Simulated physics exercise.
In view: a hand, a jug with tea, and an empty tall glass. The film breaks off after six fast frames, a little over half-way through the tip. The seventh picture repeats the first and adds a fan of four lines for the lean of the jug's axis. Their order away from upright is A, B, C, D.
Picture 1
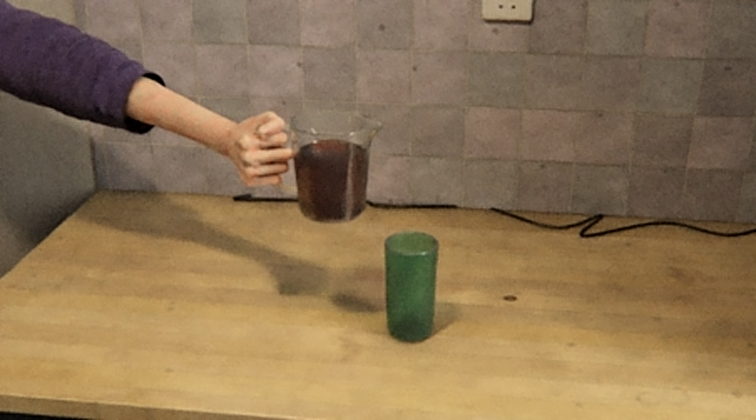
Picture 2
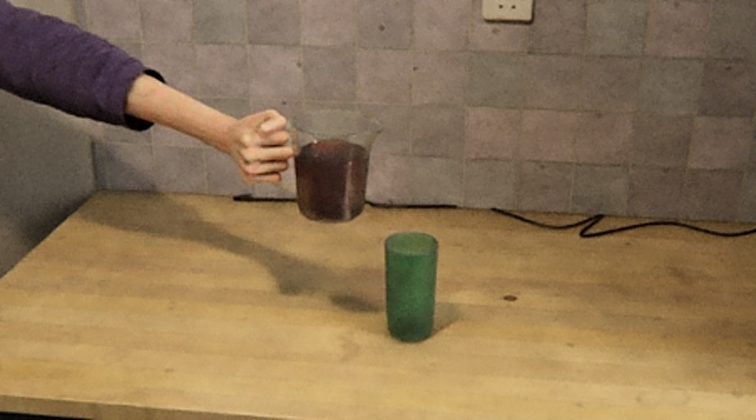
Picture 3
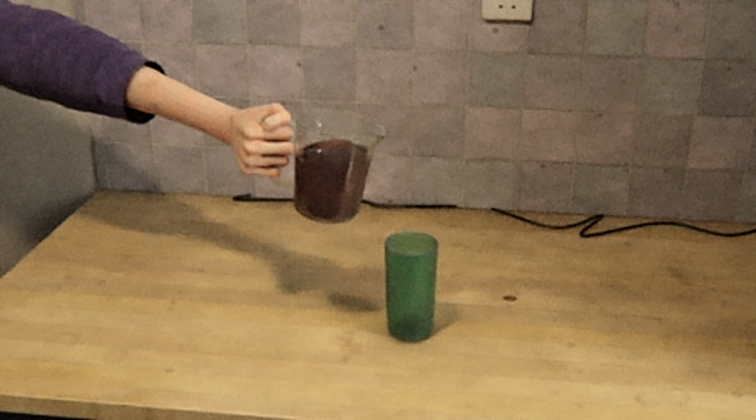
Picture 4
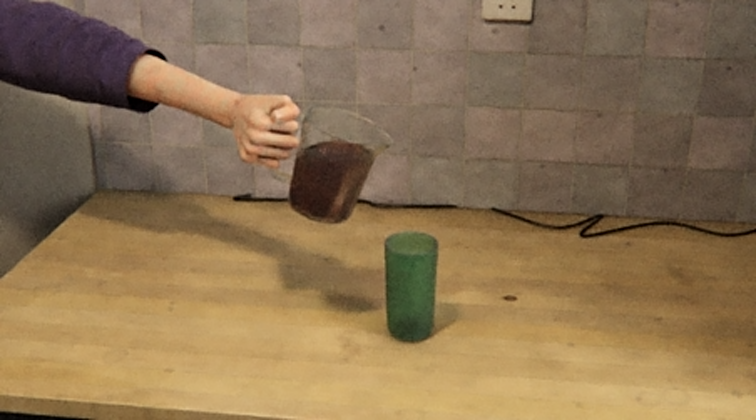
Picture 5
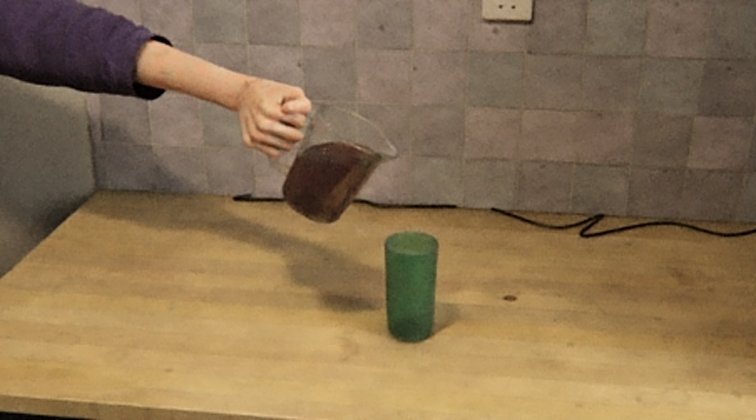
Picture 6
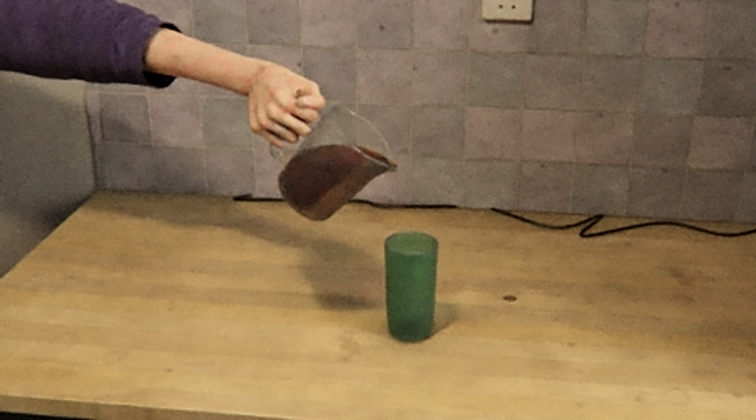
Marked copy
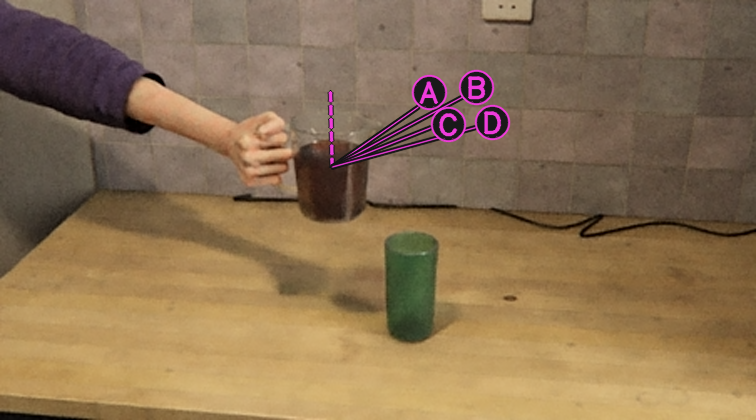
We see a hand in a purple sleeve holding a clear jug of dark liquid above a wooden surface, to the upper left of a green tumbler. The hand steadily tilts the jug to the right, and the liquid shifts toward its lip.
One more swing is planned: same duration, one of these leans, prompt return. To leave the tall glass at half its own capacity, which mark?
I would pick line C.
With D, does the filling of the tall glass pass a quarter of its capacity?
Yes.
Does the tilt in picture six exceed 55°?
No, it does not.
On the marked copy, A at (418, 107); B at (462, 97); C at (430, 127); D at (475, 127).
Choosing A, the tall glass ends with about 21 % of what it can hold; 3 % of the tea is spilt.
Choosing B, the tall glass ends with about 31 % of what it can hold; 6 % of the tea is spilt.
Choosing C, the tall glass ends with about 49 % of what it can hold; 6 % of the tea is spilt.
Choosing D, the tall glass ends with about 71 % of what it can hold.
